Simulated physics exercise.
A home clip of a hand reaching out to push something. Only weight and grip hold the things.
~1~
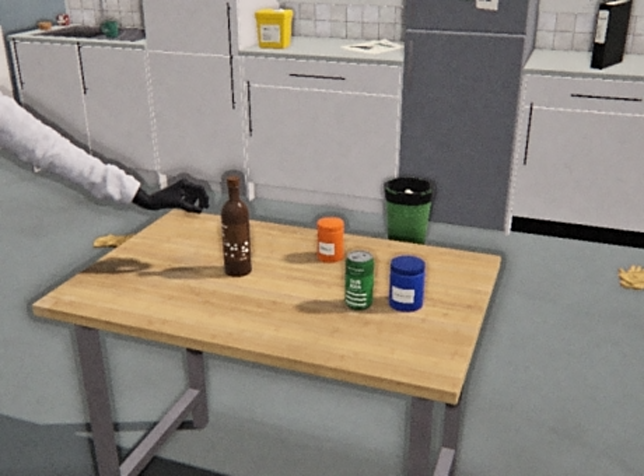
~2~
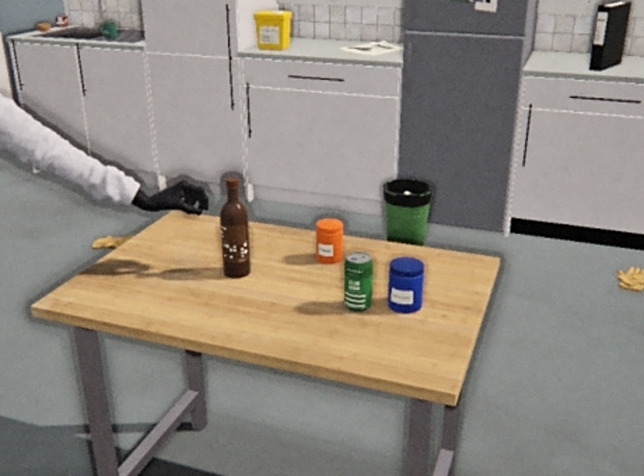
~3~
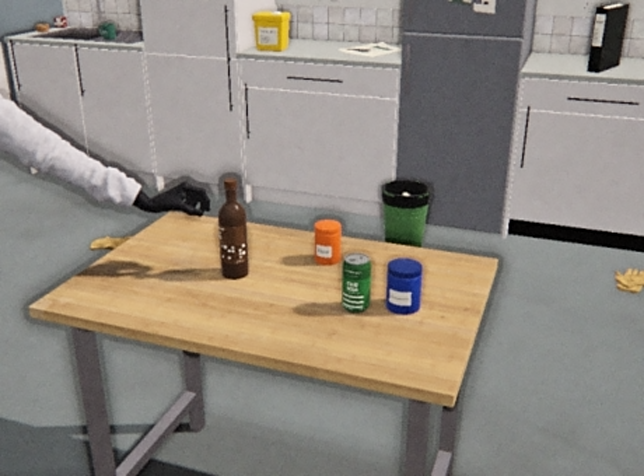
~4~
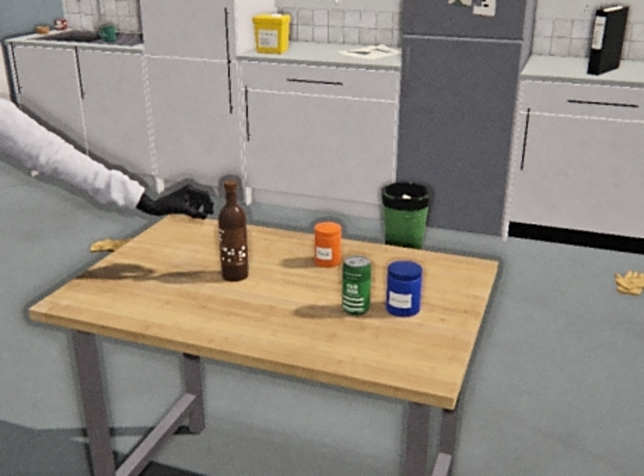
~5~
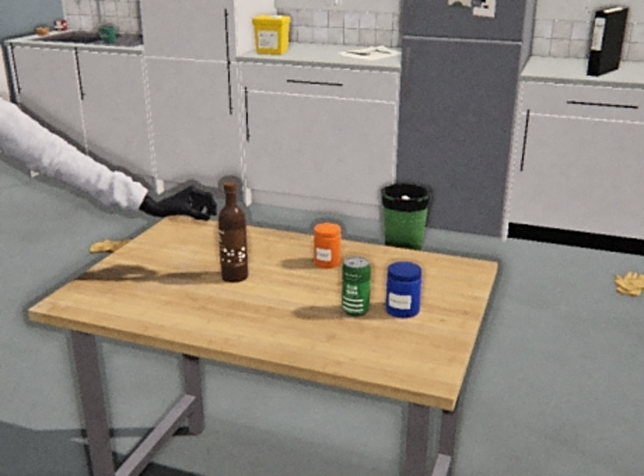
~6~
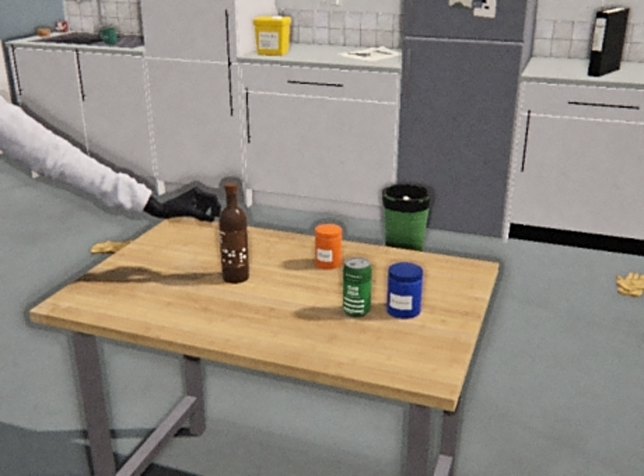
A black-gloved hand stays almost still behind a brown bottle on a wooden table.
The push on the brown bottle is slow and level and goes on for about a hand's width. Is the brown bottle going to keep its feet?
The brown bottle falls over.
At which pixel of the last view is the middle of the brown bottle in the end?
At about (298, 275).
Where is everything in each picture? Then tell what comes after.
Brown bottle (236, 226), in the first frame.
Brown bottle (235, 228), in the second frame.
Brown bottle (233, 229), in the third frame.
Brown bottle (233, 231), in the fourth frame.
Brown bottle (233, 232), in the fifth frame.
Brown bottle (234, 233), in the sixth frame.
Then, 0.60 s after the last picture, brown bottle tipped 15° from how it was near (246, 233).
Then, 1.10 s after the last picture, brown bottle tipped 62° from how it was near (282, 253).
Then, 1.20 s after the last picture, brown bottle on its side near (297, 275).
At rest, tipped over on the table, brown bottle. Seen from the same camera at the end, brown bottle near (297, 276).
